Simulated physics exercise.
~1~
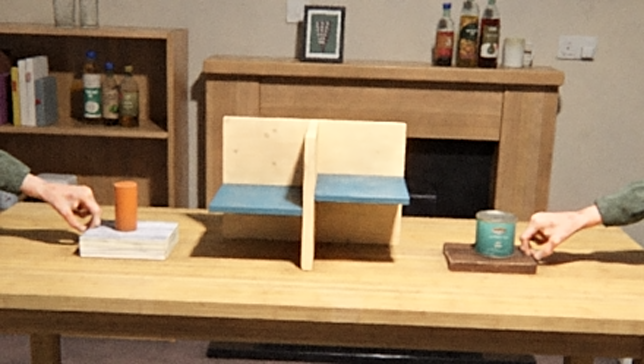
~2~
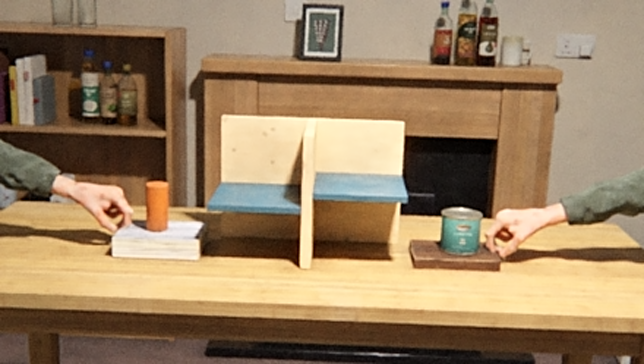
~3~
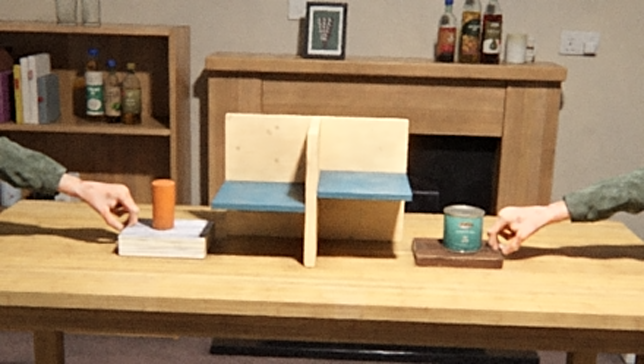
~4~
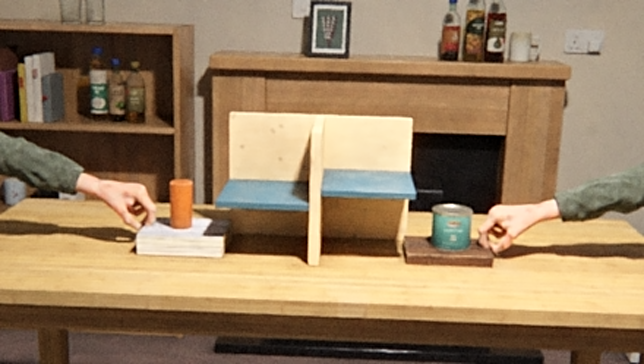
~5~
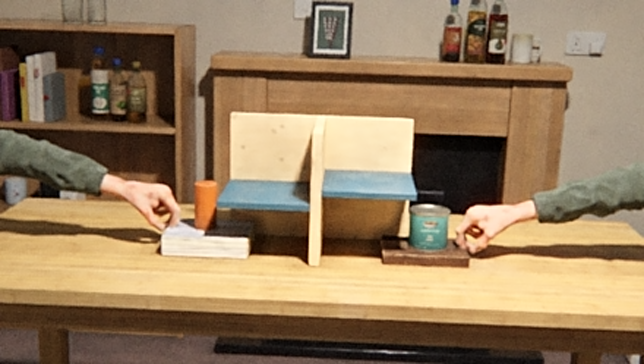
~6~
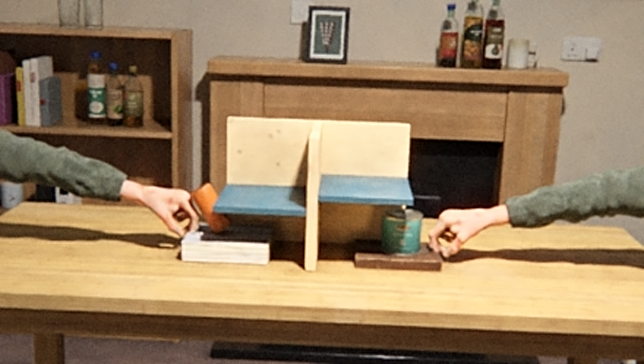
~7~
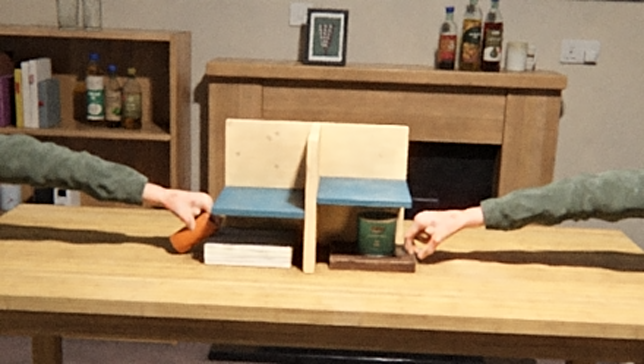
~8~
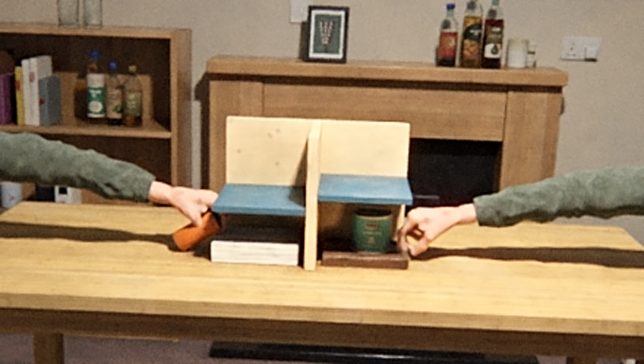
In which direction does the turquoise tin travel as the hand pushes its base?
The turquoise tin travels to the left, riding on its brown base in under the right-hand shelf.
